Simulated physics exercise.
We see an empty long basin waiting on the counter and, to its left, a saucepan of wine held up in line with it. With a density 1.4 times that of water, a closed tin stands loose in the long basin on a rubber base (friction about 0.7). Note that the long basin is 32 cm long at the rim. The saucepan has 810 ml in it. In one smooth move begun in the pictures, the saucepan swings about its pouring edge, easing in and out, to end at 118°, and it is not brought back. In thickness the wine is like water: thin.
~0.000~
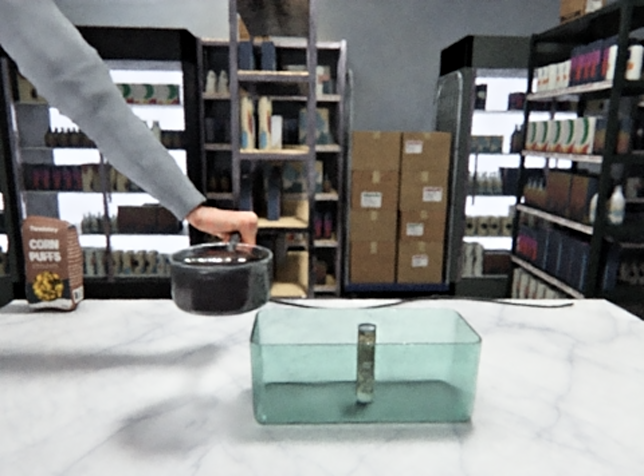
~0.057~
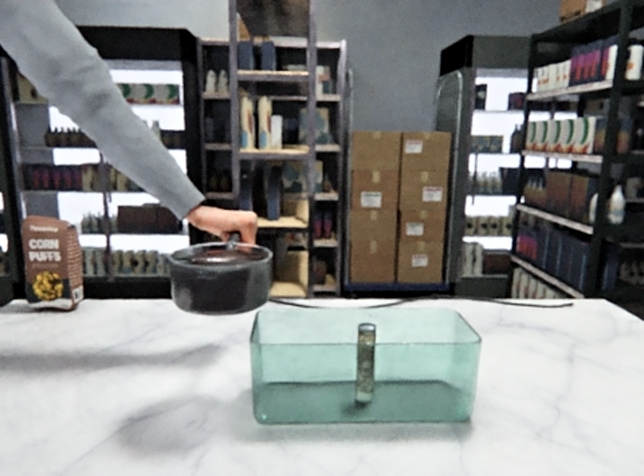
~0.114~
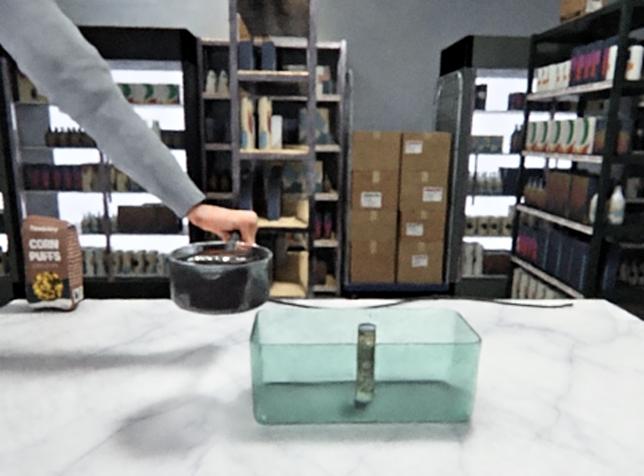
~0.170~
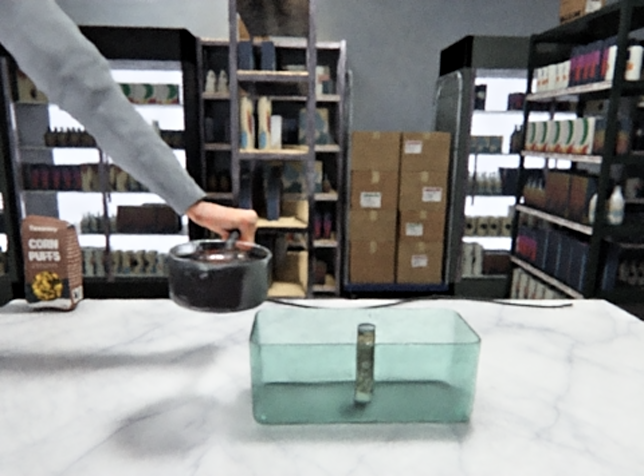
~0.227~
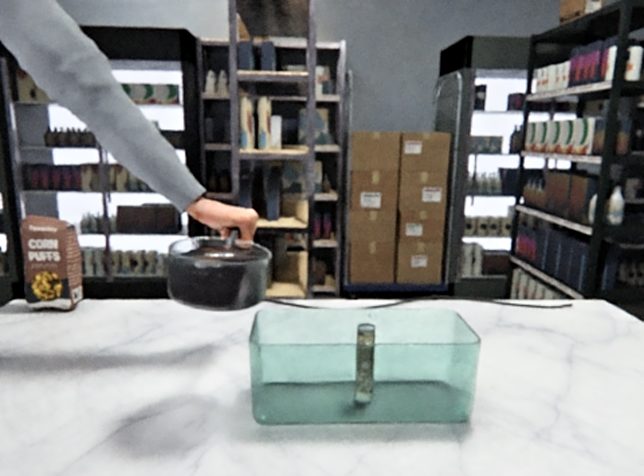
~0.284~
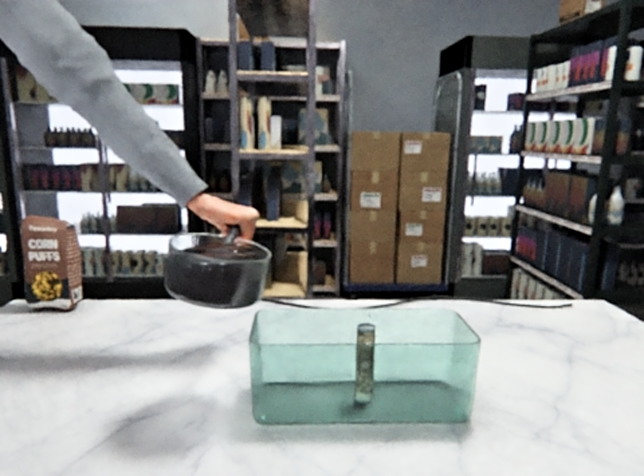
To begin with, a hand holds a dark saucepan level above a marble counter, to the left of a long greenish basin with a small upright tin in it. The saucepan then begins to lean slightly clockwise, its left side rising a little, while the basin and tin stay still.
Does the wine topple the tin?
It stays erect.
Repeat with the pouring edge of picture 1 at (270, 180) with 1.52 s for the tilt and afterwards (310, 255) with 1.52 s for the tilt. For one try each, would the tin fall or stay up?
In the first try it remains standing; in the second it remains standing.
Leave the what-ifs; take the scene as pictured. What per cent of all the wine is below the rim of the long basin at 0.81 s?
About 18%.
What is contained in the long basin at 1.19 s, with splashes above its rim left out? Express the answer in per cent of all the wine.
Some 86 percent of the total.
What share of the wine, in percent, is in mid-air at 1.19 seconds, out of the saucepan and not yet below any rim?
Close to 10 %.
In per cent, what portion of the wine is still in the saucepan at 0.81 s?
Roughly 50 per cent.
After 0.81 s the tilt is 64° and 51 per cent is still to pour; the tin stands where it began.
After 1.19 s the tilt is 105° and 5 per cent is still to pour; the tin stands where it began.
After 1.59 s the tilt is 118° and 0 per cent is still to pour; the tin stands where it began.
After 2.02 s the tilt is 118° and 0 per cent is still to pour; the tin stands where it began.
In the end the tin stands where it began.
